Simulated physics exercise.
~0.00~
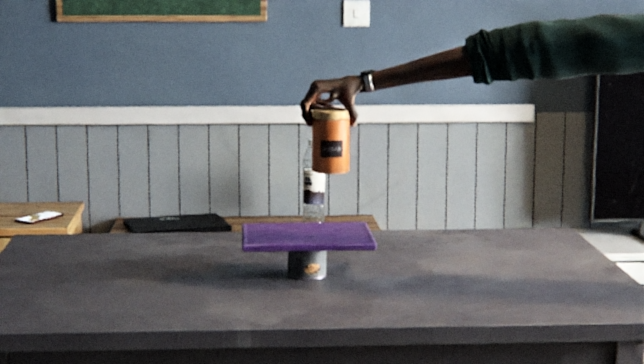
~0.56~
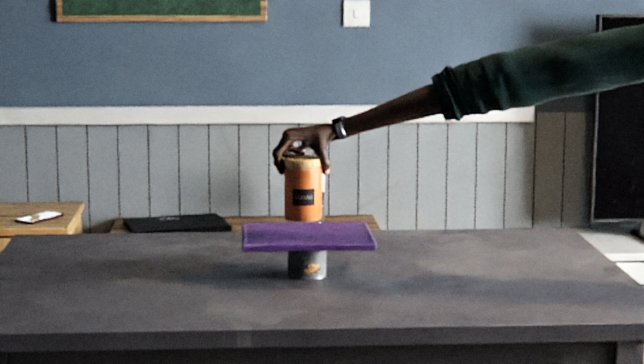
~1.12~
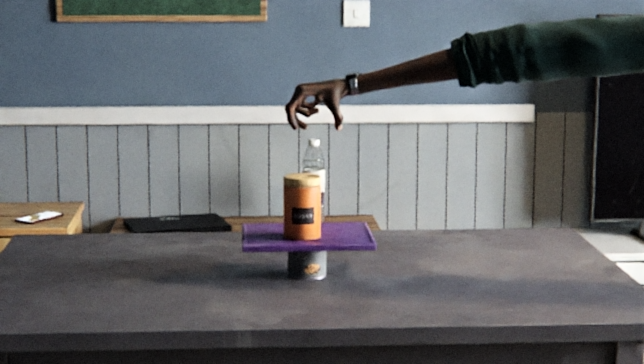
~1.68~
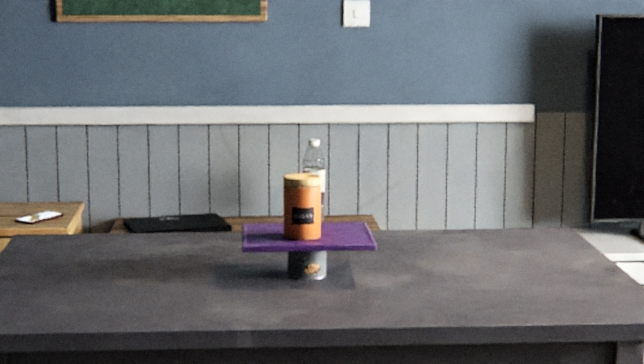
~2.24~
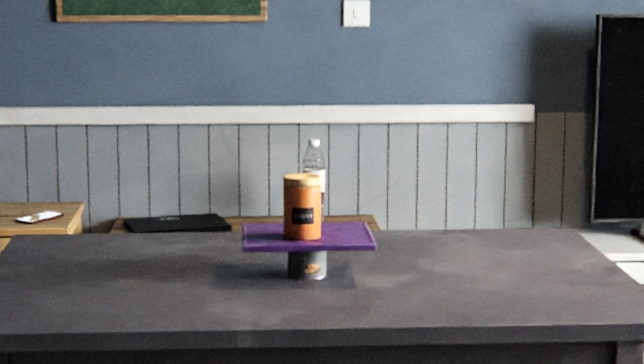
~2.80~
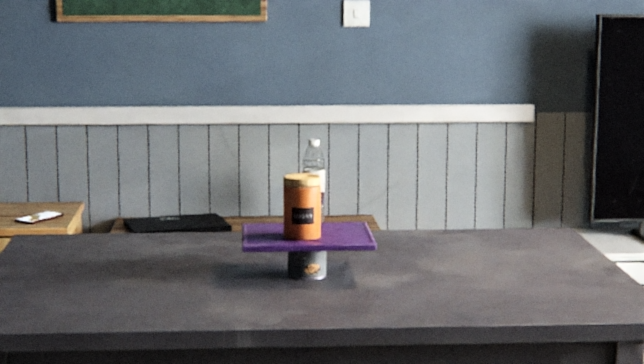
On a dark table against a blue and grey panelled wall, a hand lowers an orange jar onto a purple lid resting on a grey tin, beside a clear bottle. The hand lets go and withdraws, and the stack stays standing, with the jar upright.
